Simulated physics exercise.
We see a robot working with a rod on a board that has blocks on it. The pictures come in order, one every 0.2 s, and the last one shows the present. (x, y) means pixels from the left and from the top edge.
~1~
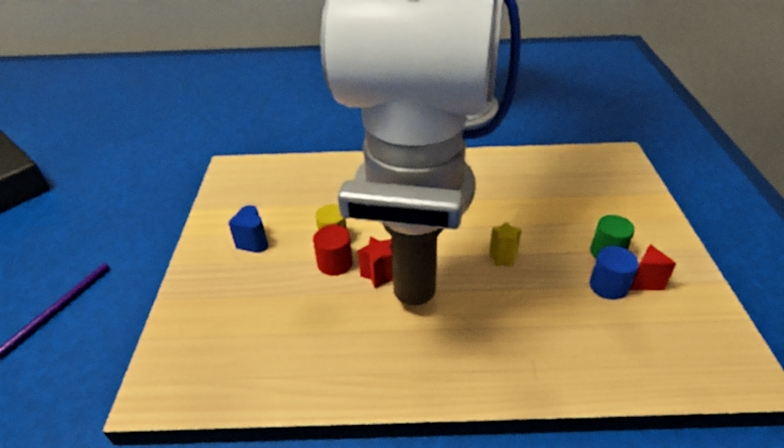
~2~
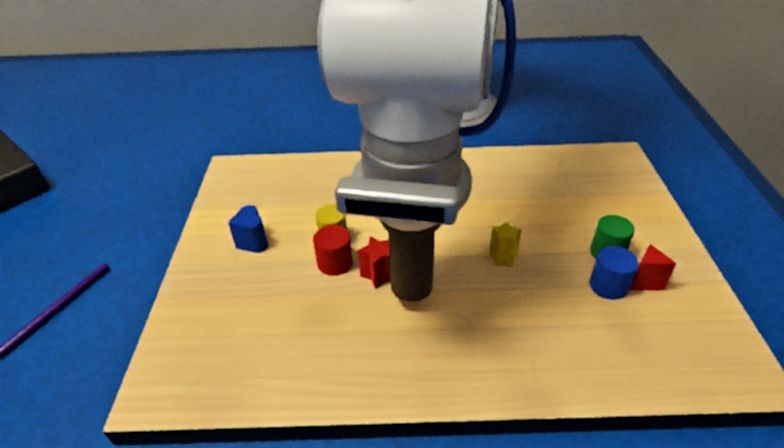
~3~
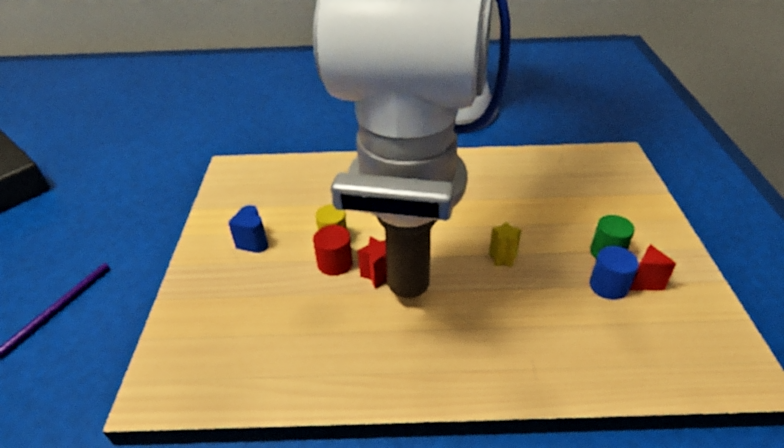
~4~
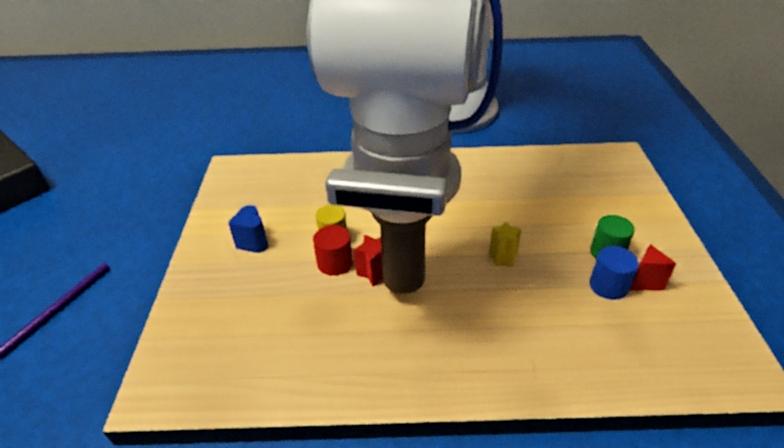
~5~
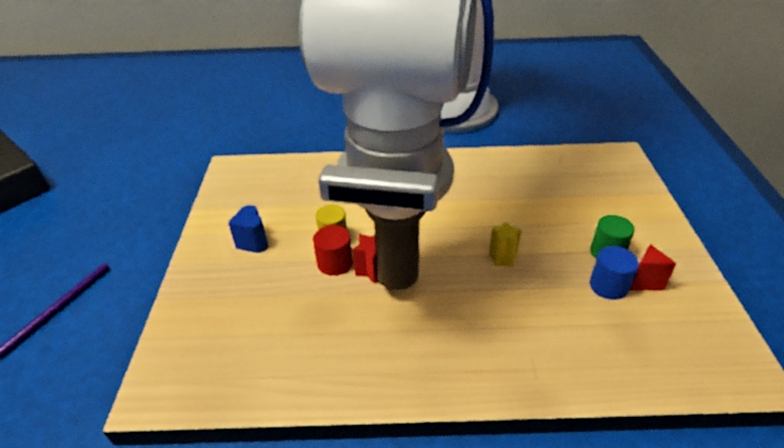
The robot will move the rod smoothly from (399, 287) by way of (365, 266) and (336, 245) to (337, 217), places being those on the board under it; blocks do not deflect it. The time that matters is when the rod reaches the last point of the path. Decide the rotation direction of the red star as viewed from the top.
The block spins anticlockwise.
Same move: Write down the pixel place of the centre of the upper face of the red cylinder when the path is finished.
The middle of its upper face will lie at (272, 213).
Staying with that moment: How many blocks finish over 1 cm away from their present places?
Going by the path, three or more blocks will move.
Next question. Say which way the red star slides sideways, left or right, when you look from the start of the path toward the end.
It shifts to the left.
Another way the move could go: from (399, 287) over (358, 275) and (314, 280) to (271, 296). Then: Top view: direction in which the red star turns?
Viewed from overhead, the red star winds up turned clockwise.
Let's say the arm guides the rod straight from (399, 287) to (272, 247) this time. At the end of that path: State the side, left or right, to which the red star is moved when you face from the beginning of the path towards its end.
Toward the right.
On the path given first. One third of the way, rod (363, 253); yellow cylinder (324, 208); red cylinder (304, 227); red star (335, 225), turned 15° anticlockwise.
Two thirds of the way, rod (334, 232); blue heart (241, 217); yellow cylinder (303, 190); red cylinder (273, 215); red star (308, 207), turned 15° anticlockwise.
At the end, rod (336, 205); blue heart (241, 217); yellow cylinder (289, 177); red cylinder (272, 213); red star (304, 189), turned 40° anticlockwise.
